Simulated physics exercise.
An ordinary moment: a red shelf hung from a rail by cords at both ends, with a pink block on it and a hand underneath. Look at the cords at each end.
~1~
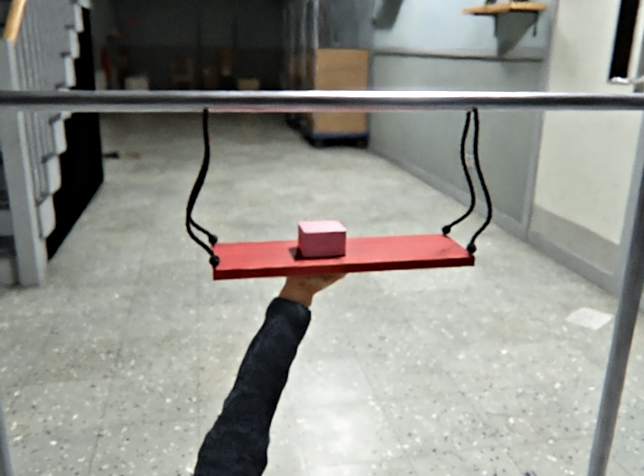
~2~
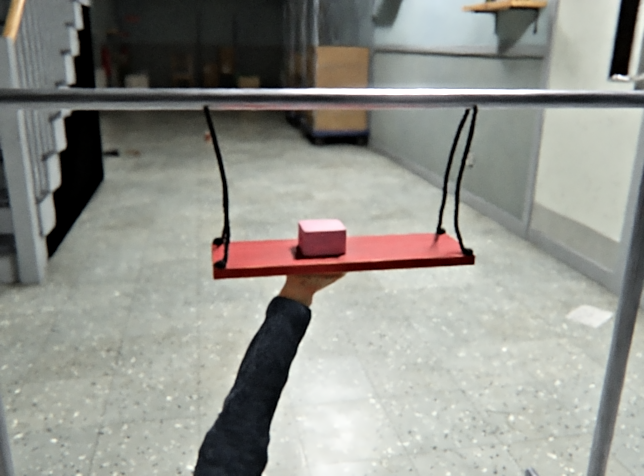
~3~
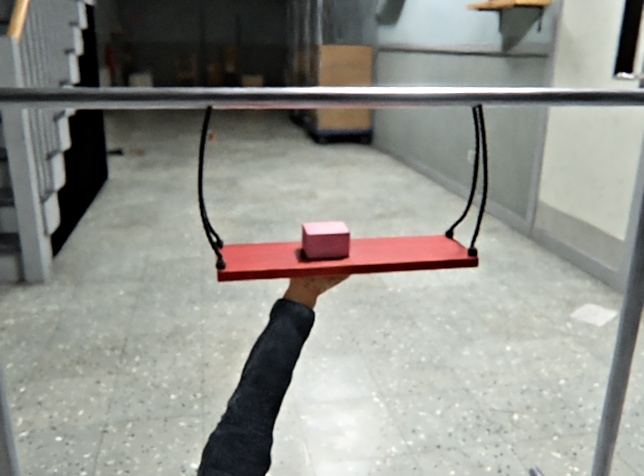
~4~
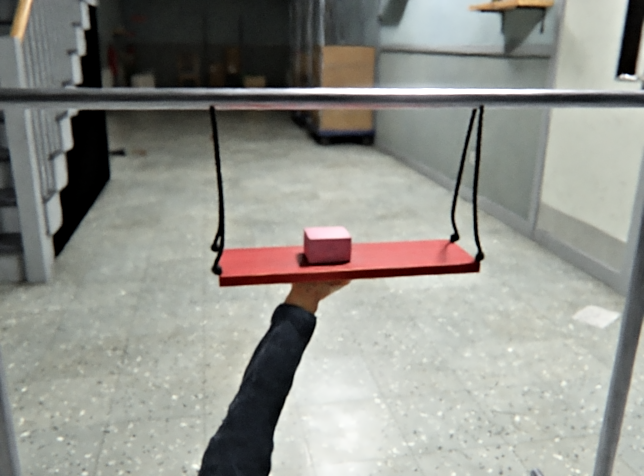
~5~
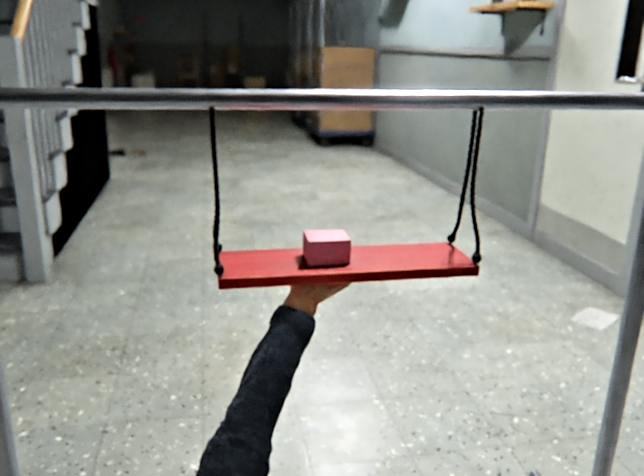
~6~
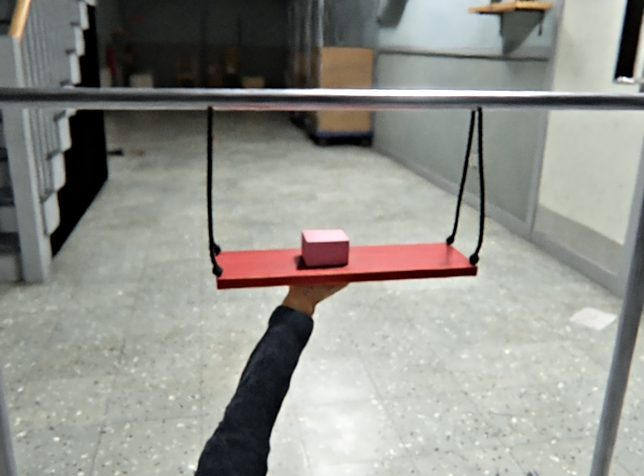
In a hallway, a hand under a red shelf with a pink block lowers it slightly as the slack, swaying cords straighten.
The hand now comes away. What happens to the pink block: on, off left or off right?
Outcome: The pink block keeps its place.
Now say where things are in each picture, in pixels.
The first picture shows pink block (321, 239); red shelf (350, 268).
The second picture shows pink block (322, 237).
The third picture shows pink block (325, 240).
The fourth picture shows pink block (327, 244); red shelf (355, 275).
The fifth picture shows pink block (326, 247).
The sixth picture shows pink block (325, 248); red shelf (353, 278); left cords almost straight; right cords almost straight.
Then, 0.28 s later than the last view, board level; block on the board near (325, 250).
Finally, board level; block on the board near (325, 250). The pink block stays on the board.
